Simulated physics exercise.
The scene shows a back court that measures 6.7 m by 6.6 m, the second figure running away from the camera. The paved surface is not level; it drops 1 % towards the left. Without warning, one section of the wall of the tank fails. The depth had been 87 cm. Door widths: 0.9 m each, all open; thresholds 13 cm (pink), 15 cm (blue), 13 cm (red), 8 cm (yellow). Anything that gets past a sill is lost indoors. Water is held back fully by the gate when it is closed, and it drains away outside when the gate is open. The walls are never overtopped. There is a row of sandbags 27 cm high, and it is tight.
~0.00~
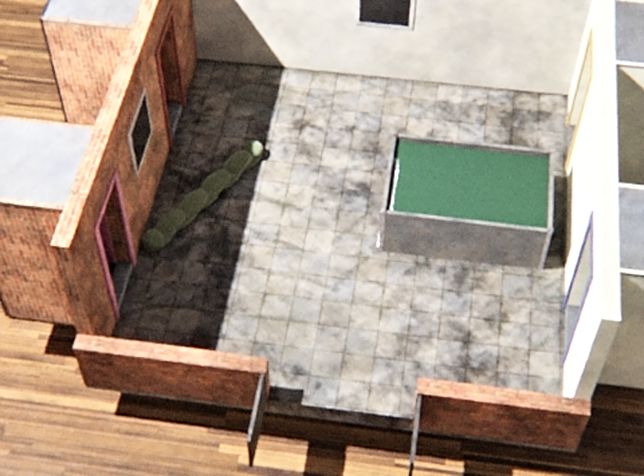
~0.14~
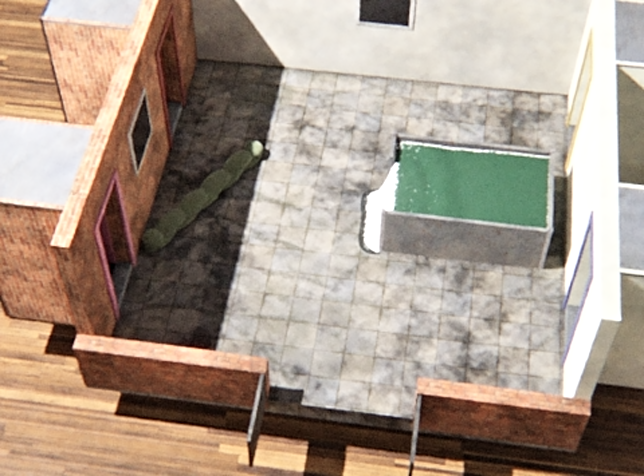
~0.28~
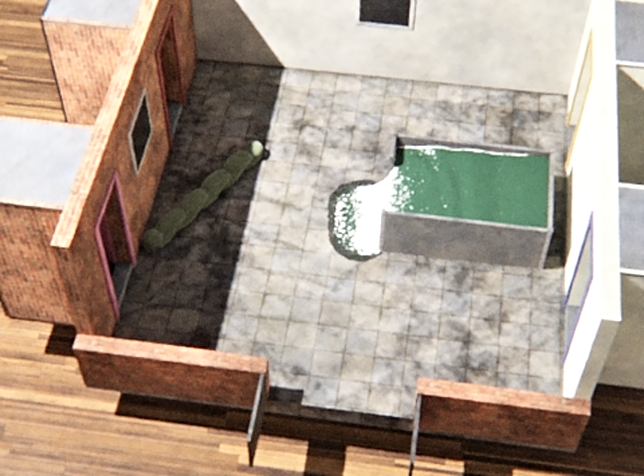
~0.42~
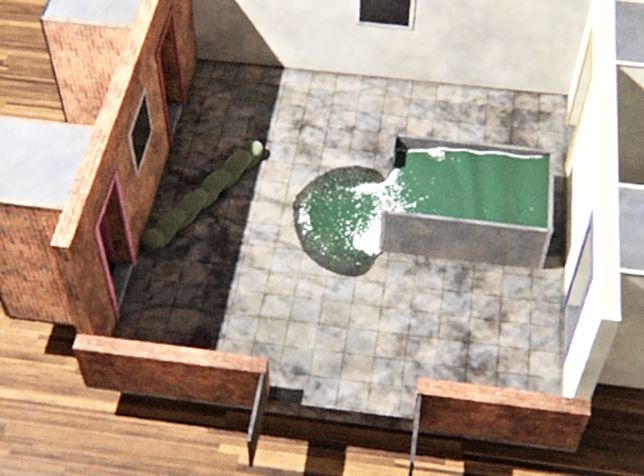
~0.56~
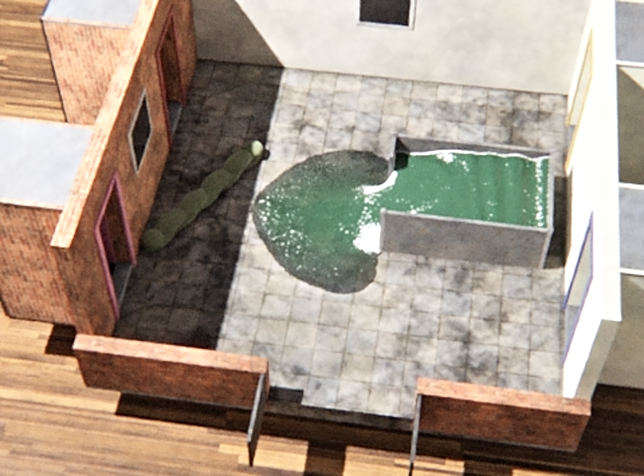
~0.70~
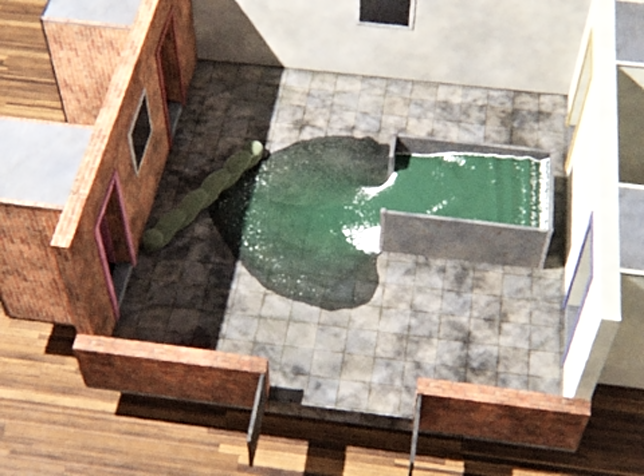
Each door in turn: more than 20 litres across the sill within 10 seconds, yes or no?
Answers: Pink door, yes; blue door, no; red door, no; yellow door, no.
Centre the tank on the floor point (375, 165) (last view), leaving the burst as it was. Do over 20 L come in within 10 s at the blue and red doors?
Blue gets no more than that, red gets more than that.
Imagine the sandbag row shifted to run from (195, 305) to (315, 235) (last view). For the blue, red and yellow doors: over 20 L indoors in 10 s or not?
So then blue is inside it, red is beyond it and yellow is inside it.
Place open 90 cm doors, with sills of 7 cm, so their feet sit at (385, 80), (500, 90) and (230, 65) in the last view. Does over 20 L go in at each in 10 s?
In turn: Short of it, short of it, beyond it.
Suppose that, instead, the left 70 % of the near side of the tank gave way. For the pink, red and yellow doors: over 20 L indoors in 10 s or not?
Then pink would come out on the low side, red on the low side and yellow on the low side.
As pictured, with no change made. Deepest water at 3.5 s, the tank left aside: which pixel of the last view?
In the final picture, near (104, 364).
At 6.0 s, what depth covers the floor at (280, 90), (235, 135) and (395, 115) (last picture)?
Taking the spots in order: 8 cm, 8 cm, 2 cm.
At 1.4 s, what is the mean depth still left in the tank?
About 54 cm.
After 1.4 s water covers 35 % of the floor and is deepest (43 cm) near (372, 230); pink door 14 cm at the sill, 0 L in, blue door not reached, red door not reached, yellow door not reached.
After 2.2 s water covers 45 % of the floor and is deepest (59 cm) near (104, 364); pink door 28 cm at the sill, 51 L in, blue door not reached, red door 2 cm at the sill, 0 L in, yellow door not reached.
After 3.5 s water covers 45 % of the floor and is deepest (39 cm) near (104, 364); pink door 25 cm at the sill, 145 L in, blue door not reached, red door 8 cm at the sill, 0 L in, yellow door not reached.
After 6.0 s water covers 80 % of the floor and is deepest (21 cm) near (104, 364); pink door 19 cm at the sill, 247 L in, blue door 13 cm at the sill, 0 L in, red door 7 cm at the sill, 0 L in, yellow door not reached.
After 10.0 s water covers 95 % of the floor and is deepest (12 cm) near (104, 364); pink door 11 cm at the sill, 273 L in, blue door 7 cm at the sill, 0 L in, red door 11 cm at the sill, 0 L in, yellow door 2 cm at the sill, 0 L in.
